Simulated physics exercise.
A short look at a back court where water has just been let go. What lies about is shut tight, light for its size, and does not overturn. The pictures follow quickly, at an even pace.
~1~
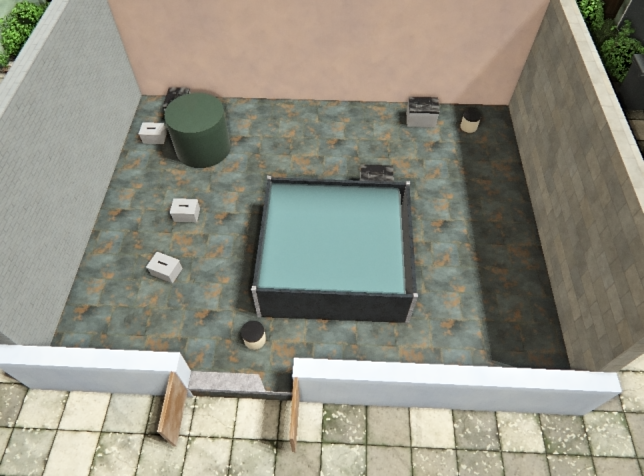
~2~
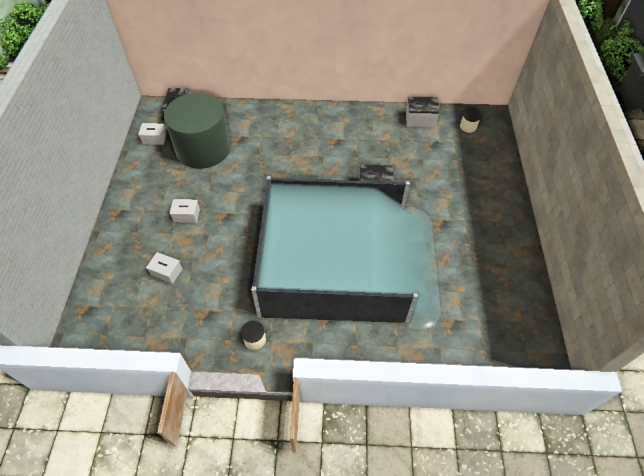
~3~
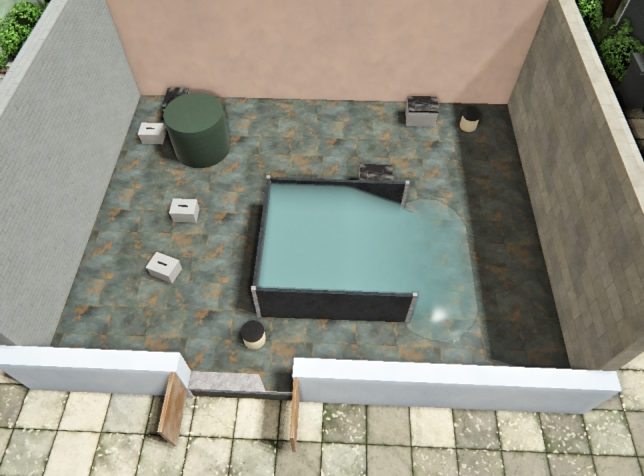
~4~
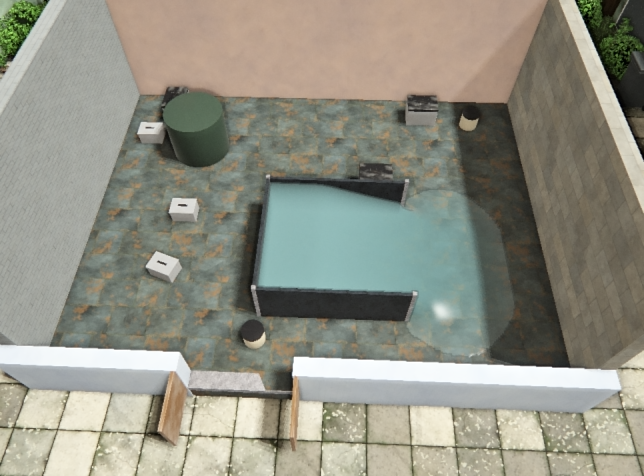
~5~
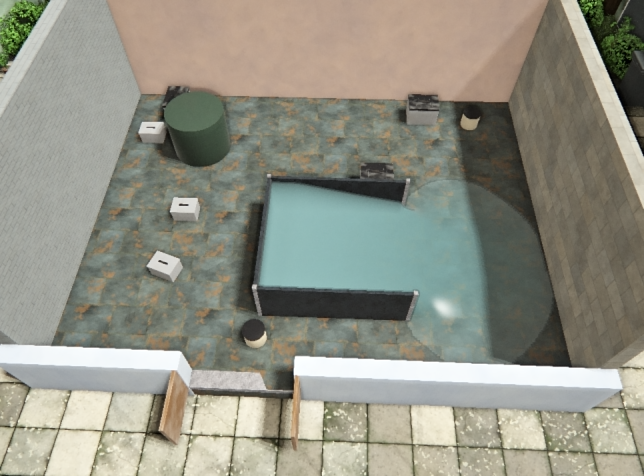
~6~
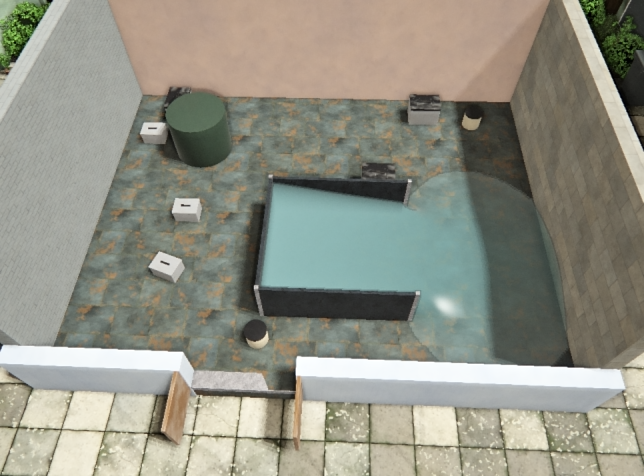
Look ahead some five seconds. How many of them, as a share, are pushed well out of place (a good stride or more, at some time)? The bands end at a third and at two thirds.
That comes to one to two thirds.
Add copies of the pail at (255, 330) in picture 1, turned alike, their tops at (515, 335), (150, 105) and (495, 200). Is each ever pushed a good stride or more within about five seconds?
One after the other: Shifted that much, short of that, moved that far.
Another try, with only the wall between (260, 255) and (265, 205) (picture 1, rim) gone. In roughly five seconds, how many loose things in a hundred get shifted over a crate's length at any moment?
Near 60 in a hundred.
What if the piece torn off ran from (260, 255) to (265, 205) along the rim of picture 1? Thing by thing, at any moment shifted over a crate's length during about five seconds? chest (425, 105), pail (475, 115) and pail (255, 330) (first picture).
One after the other: Not that far, not that far, that far or more.
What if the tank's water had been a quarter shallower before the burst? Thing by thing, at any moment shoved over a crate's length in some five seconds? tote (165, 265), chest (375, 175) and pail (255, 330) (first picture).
In turn: No, under that, yes.
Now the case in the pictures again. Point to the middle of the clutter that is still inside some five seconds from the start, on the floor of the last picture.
At about (208, 180).
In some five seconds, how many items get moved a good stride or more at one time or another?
3 of them.
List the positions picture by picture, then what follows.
The first frame shows a tote at (151, 129) rests on the ground; a tote at (184, 206), on the bottom; 0 of 8 have shifted.
The second frame shows a tote at (151, 129), on the bottom; a tote at (184, 207) rests on the ground; 0 of 8 have shifted.
The third frame shows a tote at (151, 129) rests on the ground; a tote at (183, 206) rests on the ground; 0 of 8 have shifted.
The fourth frame shows a tote at (150, 128) rests on the ground; a tote at (183, 206) rests on the ground; 0 of 8 have shifted.
The fifth frame shows a tote at (151, 128) rests on the ground; a tote at (184, 205), on the bottom; 0 of 8 have shifted.
The sixth frame shows a tote at (153, 129) rests on the ground; a tote at (186, 206), on the bottom; 0 of 8 have shifted.
A moment on, 0 of 8 are well off their spots; 0 afloat.
Next, 0 of 8 are well off their spots; 0 afloat.
Later, 3 of 8 are well off their spots; 1 afloat.
In the end, 3 of 8 are well off their spots, and 3 have been at some point; 2 afloat.
